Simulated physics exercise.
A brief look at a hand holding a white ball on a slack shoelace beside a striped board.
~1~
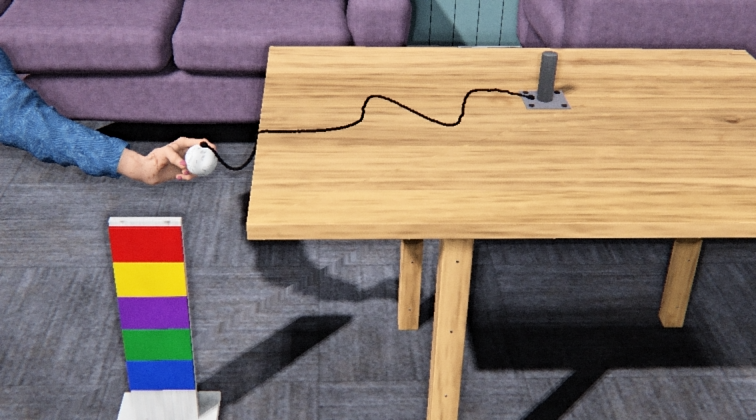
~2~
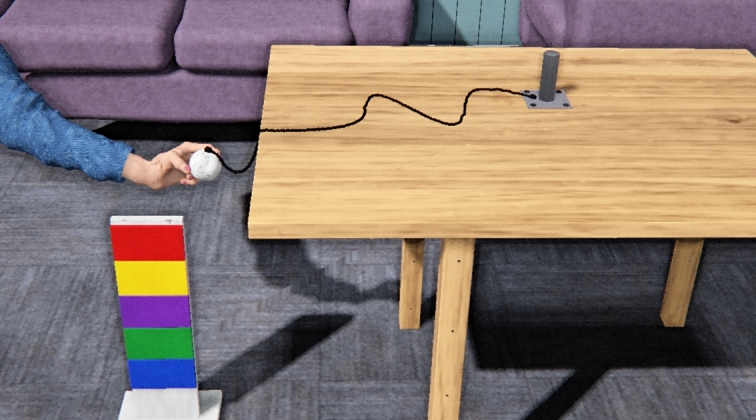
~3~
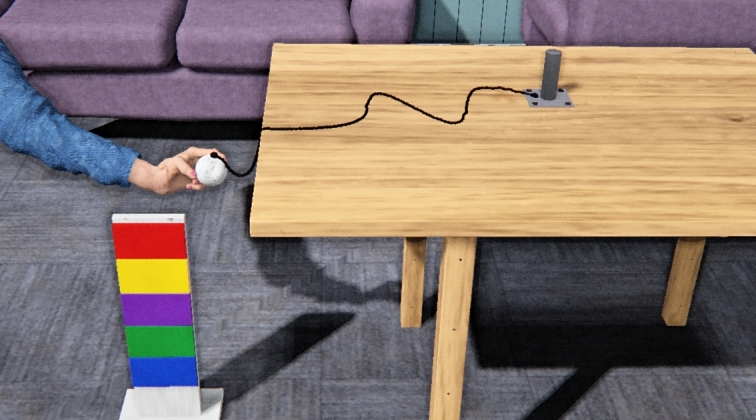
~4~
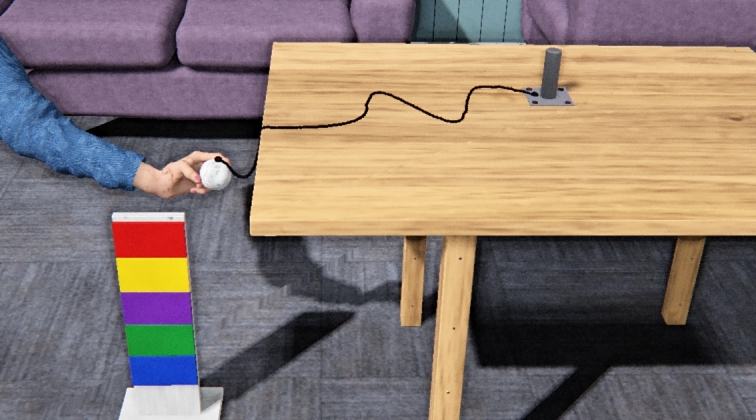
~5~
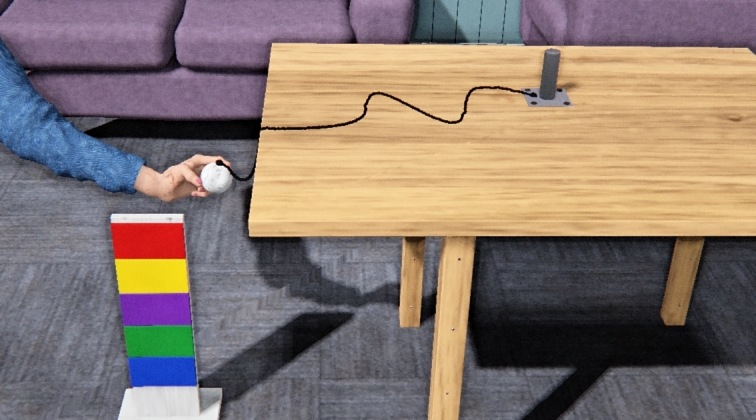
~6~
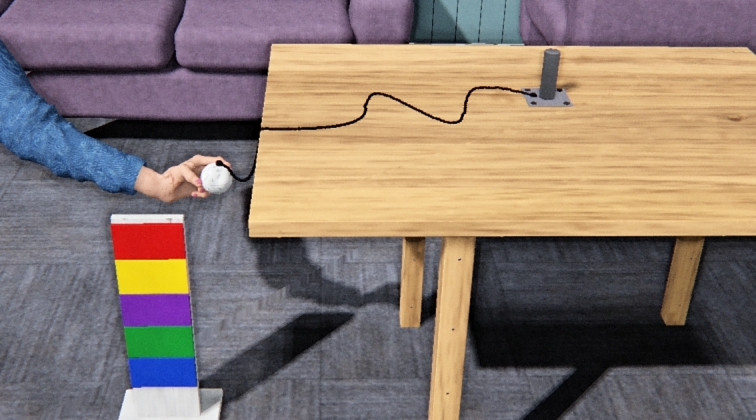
At the start, a hand at the left holds a white ball tied to a slack black cord that winds across a wooden table to a metal post, above a board striped in five colours. The hand moves the ball slightly right and downward, then stays nearly still, still gripping it.
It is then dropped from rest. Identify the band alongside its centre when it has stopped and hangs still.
Its centre is alongside the green band.
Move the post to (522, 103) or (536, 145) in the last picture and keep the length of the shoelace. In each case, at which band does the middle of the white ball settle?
In that order: Blue; blue.
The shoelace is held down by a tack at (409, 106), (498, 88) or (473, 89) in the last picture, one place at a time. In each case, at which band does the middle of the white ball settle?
Yellow; green; green.
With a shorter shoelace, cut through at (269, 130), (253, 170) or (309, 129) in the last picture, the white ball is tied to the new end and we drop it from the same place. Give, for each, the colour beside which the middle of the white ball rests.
Yellow; purple; red.
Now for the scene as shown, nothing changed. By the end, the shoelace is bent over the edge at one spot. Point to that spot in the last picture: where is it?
That spot lies near (369, 99).
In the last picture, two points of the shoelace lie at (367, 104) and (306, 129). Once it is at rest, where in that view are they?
First one close to (262, 130), second close to (266, 215).
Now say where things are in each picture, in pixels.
In the first frame, white ball (201, 160); red (146, 246); yellow (150, 280); purple (154, 314); green (158, 346); blue (161, 377).
In the second frame, white ball (205, 165); shoelace through (492, 90) (462, 117) (399, 102) (362, 118) (271, 131).
In the third frame, white ball (211, 170).
In the fourth frame, white ball (216, 175); shoelace through (494, 87) (464, 114) (400, 99) (364, 115) (273, 128).
In the fifth frame, white ball (217, 178).
In the sixth frame, white ball (217, 178); shoelace through (493, 88) (463, 115) (399, 100) (363, 117) (271, 129).
Soon after, ball near (292, 328); level with green.
Then, ball near (264, 331); level with green.
At rest, ball near (274, 332); level with green. The green one.
